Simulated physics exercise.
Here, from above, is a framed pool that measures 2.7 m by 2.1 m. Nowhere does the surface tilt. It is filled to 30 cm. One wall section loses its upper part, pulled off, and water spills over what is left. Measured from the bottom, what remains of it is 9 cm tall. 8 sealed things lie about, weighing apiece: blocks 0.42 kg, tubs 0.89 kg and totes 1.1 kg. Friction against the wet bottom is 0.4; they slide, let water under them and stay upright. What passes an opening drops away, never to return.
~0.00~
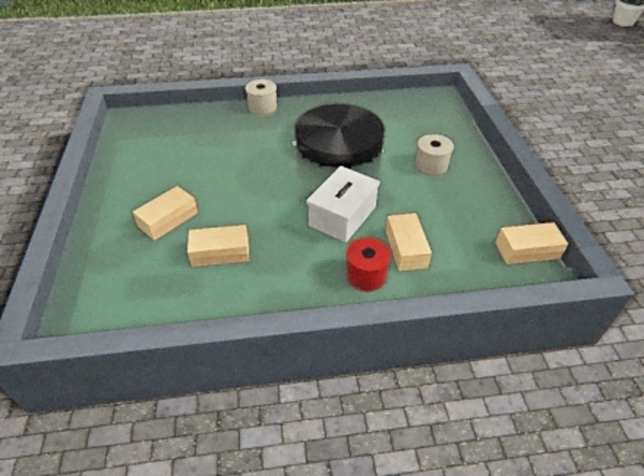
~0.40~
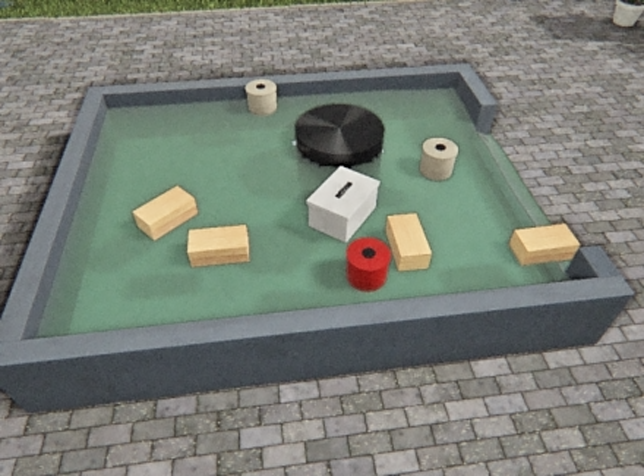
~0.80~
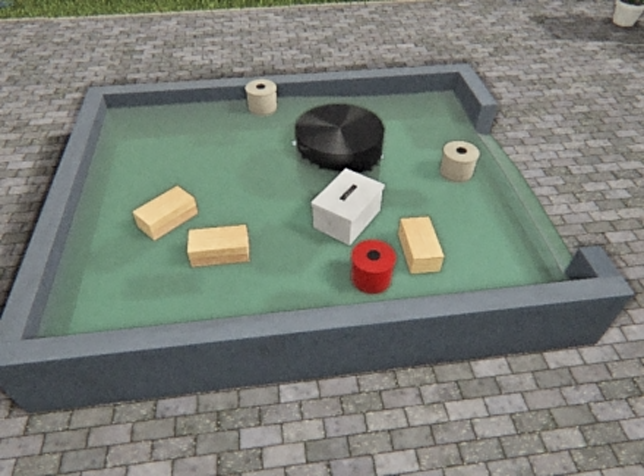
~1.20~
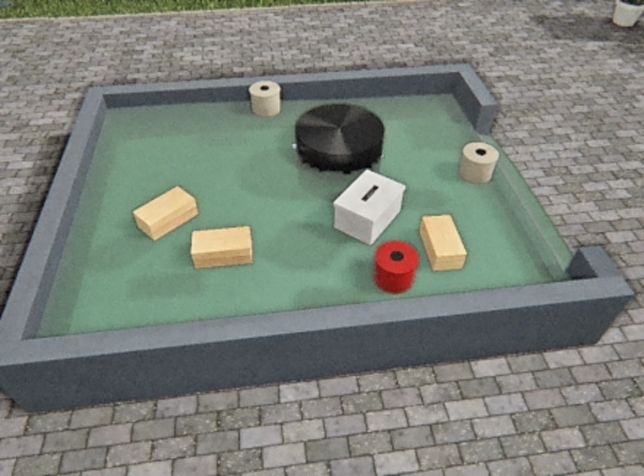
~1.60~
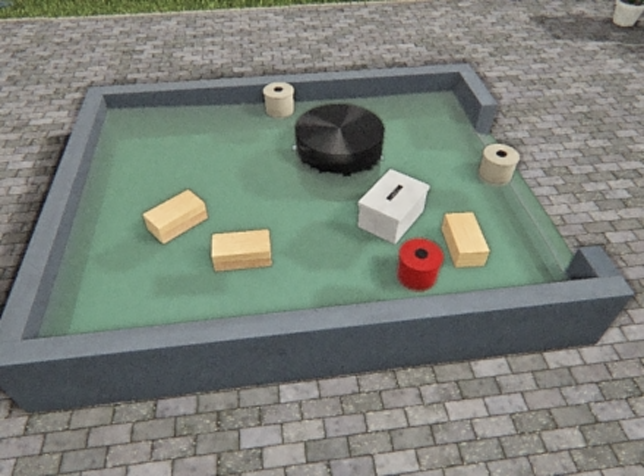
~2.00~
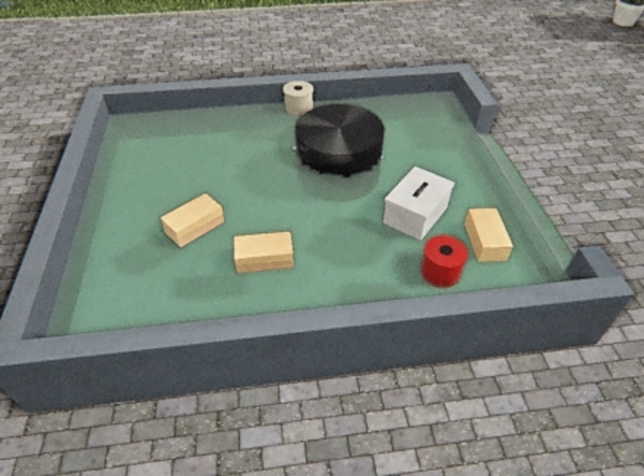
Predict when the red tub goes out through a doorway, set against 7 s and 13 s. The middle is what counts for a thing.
It goes out before 7 s.
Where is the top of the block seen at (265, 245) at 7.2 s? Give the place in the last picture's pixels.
I'd expect it somewhere around (411, 246).
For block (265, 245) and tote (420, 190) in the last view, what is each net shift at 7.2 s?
First named - 100 cm; second named - gone out.
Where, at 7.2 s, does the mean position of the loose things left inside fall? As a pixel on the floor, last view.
Close to (374, 223).
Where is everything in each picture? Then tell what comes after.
The first frame shows the red tub at (369, 254), afloat; about 1610 L in view; 0 of 8 have shifted.
The second frame shows the red tub at (369, 254) floats; 30 cm deep round most things; 1 of 8 have shifted.
The third frame shows the red tub at (374, 256) floats; about 1520 L in view; 3 of 8 have shifted.
The fourth frame shows the red tub at (397, 257), afloat, 15 cm from its start; 25 cm deep round most things; 5 of 8 have shifted.
The fifth frame shows the red tub at (421, 254) floats, 28 cm from its start; about 1410 L in view; 8 of 8 have shifted.
The sixth frame shows the red tub at (446, 251) floats, 41 cm from its start; about 1360 L in view; 8 of 8 have shifted.
After 3.2 s the red tub is near (515, 236), 0.8 m from its start, afloat; 3 of 8 are out; 5 afloat.
After 7.2 s the red tub has gone out (at 4.4 s); 5 of 8 are out; 3 afloat.
After 12.0 s the red tub has gone out (at 4.4 s); 6 of 8 are out; 2 afloat.
After 16.0 s the red tub has gone out (at 4.4 s); 6 of 8 are out; 2 afloat.
